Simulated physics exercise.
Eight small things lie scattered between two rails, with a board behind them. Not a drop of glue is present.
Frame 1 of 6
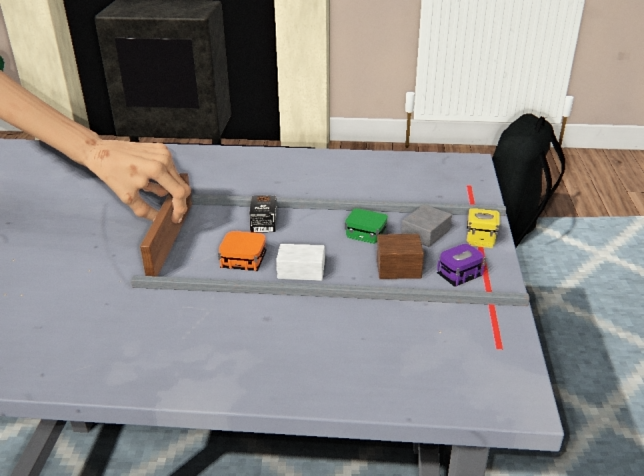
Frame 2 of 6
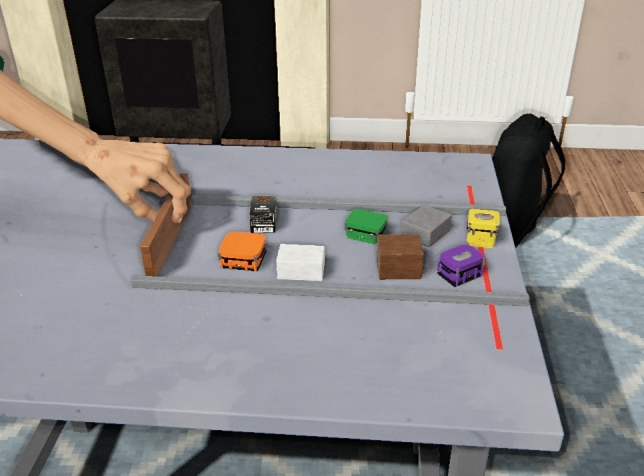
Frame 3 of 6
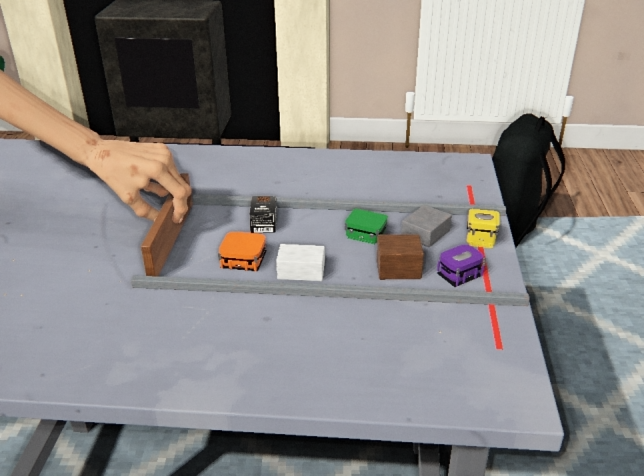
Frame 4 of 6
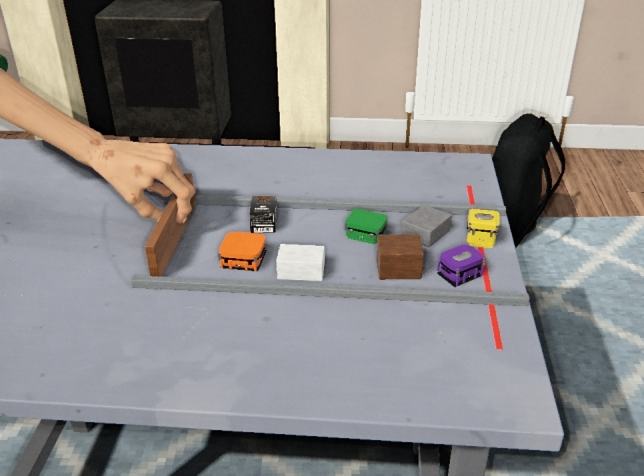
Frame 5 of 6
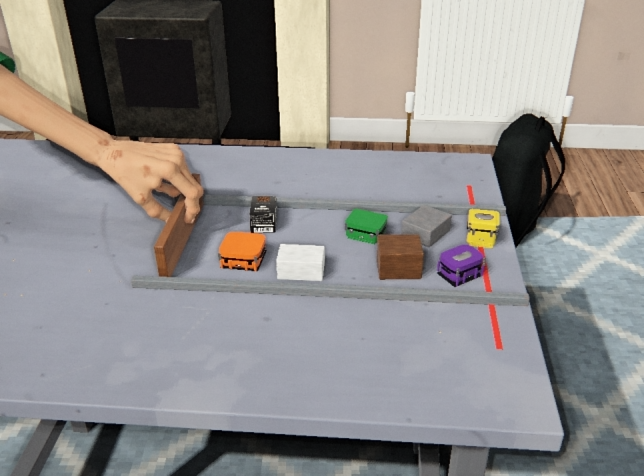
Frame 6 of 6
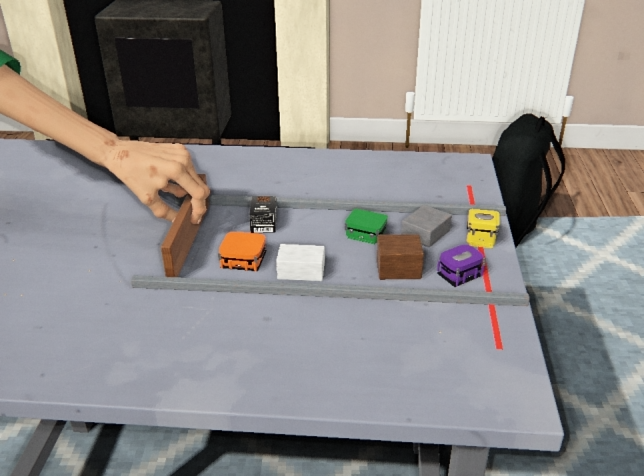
The video shows a hand holding a brown board upright between two rails on a grey table, keeping nearly still, then sliding it slightly right toward eight scattered small cases and blocks, which stay in place near a red line.
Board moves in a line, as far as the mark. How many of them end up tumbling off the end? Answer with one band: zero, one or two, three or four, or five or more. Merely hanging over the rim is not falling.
Five or more.
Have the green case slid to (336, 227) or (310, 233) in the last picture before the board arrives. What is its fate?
In order, the object goes off, then goes off.
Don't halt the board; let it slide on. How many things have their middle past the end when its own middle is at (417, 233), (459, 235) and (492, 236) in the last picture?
Taking the three positions in turn, the counts come to 3, 5 and 6.
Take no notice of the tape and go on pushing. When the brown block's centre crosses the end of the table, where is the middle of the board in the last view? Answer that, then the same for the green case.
I reckon its middle sits around (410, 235) and then around (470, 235).
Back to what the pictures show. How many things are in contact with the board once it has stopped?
All in all, 2.
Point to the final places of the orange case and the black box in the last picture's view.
Middles: Around (506, 262) and around (492, 224).
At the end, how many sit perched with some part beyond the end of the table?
It comes to 1.
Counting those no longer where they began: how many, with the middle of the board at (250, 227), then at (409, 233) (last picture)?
That gives 3 for the first and 8 for the second.
Soon after, none off yet; yellow case at rest near (483, 228); purple case at rest near (461, 265); grey block at rest near (427, 225).
At rest, the number that fall off is five or more; fallen, white block, green case, brown block, grey block, purple case and yellow case.
